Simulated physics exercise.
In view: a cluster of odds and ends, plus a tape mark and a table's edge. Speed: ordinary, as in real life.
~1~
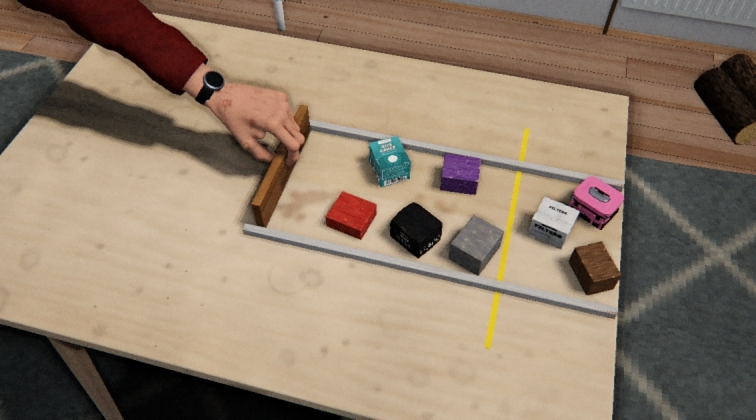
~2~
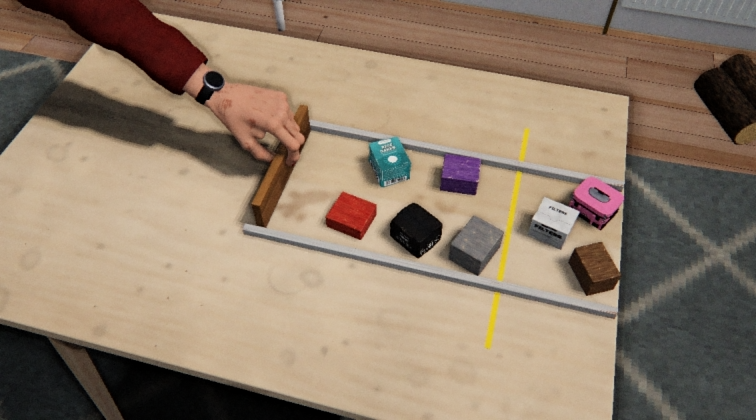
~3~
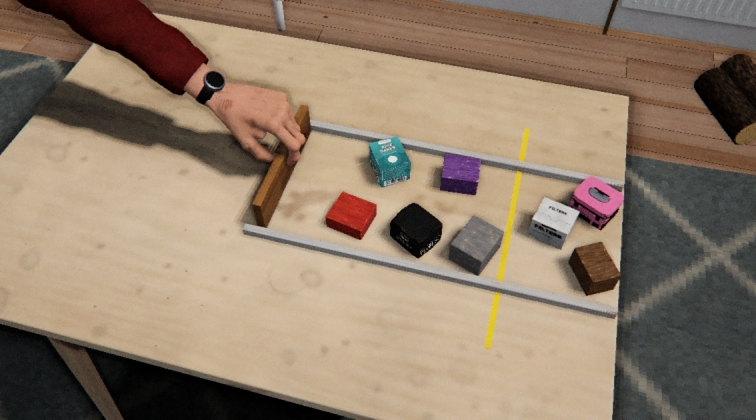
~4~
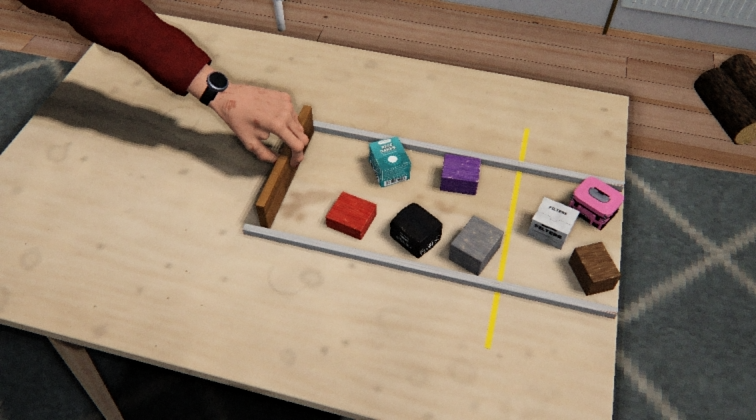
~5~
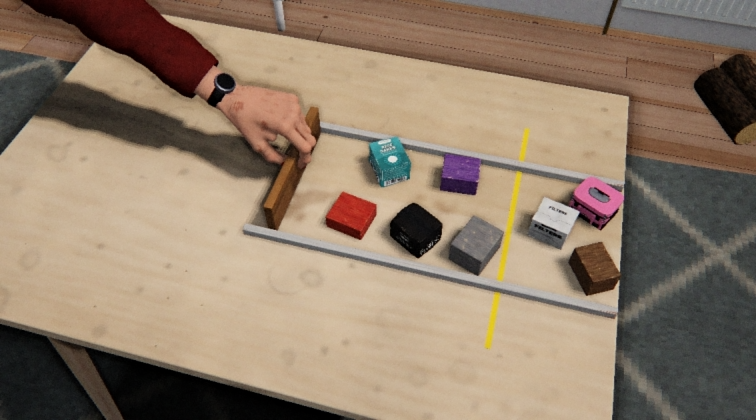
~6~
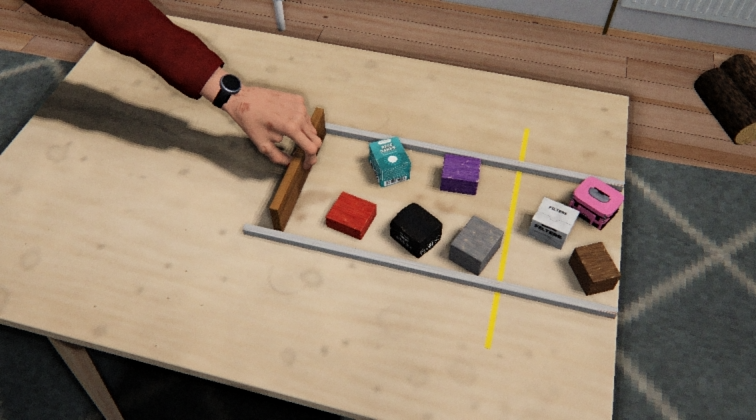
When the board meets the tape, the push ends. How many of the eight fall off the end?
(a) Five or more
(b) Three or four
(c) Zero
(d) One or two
(d) One or two.
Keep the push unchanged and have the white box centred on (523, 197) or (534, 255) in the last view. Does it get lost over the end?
White box: Holds firm; plunges.
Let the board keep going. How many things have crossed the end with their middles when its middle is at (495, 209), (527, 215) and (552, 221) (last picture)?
First 1, next 3, last 3.
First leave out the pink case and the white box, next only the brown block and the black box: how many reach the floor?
Falls come to 1 the first time and 0 the other time.
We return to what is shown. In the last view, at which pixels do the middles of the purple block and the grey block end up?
First: About (569, 197); second: About (608, 265).
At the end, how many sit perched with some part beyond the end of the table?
So the number is 2.
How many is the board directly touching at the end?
At rest, 2 are in contact.
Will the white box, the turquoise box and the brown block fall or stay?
Each one: The white box is not lost, the turquoise box is not lost, the brown block ends up down.
Early on, none off yet; brown block at rest near (594, 269); pink case at rest near (596, 203); white box at rest near (553, 223).
Finally, the number that fall off is one or two; lost, brown block.
